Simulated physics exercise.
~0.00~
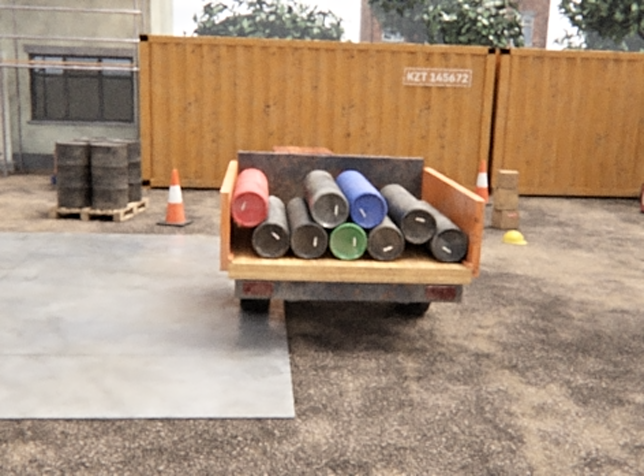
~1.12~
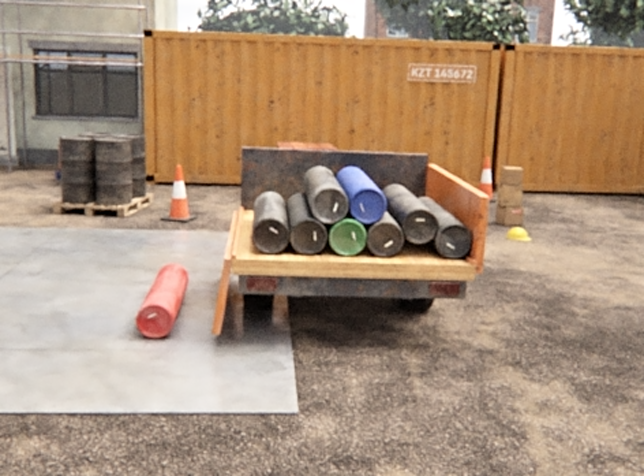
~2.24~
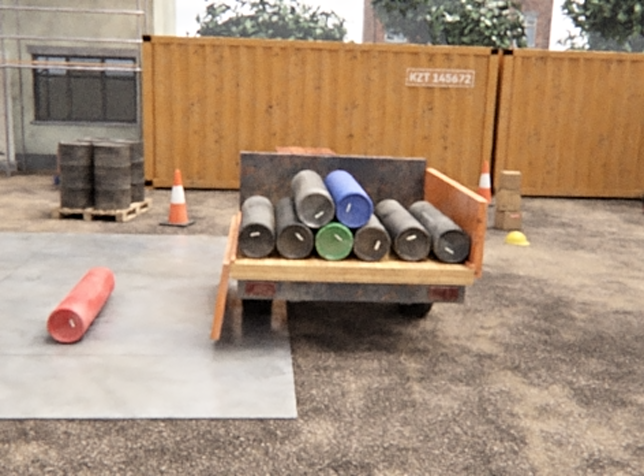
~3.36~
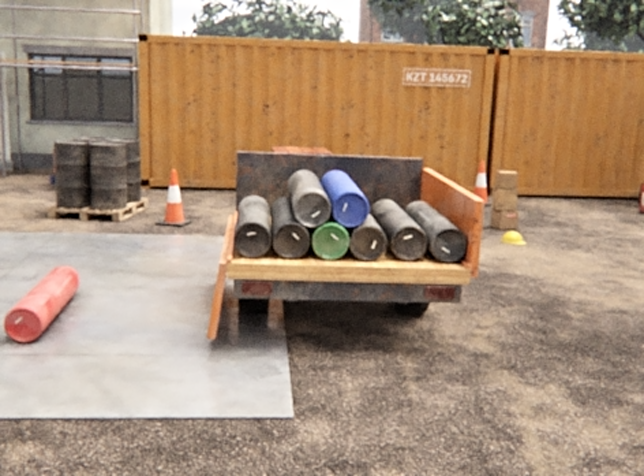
In this clip, a parked trailer holds stacked cylinders, mostly dark with one red, one blue and one green, when its left side board drops. The red cylinder falls off and rolls left across the grey slab, while the rest shift slightly left and stay on the deck.
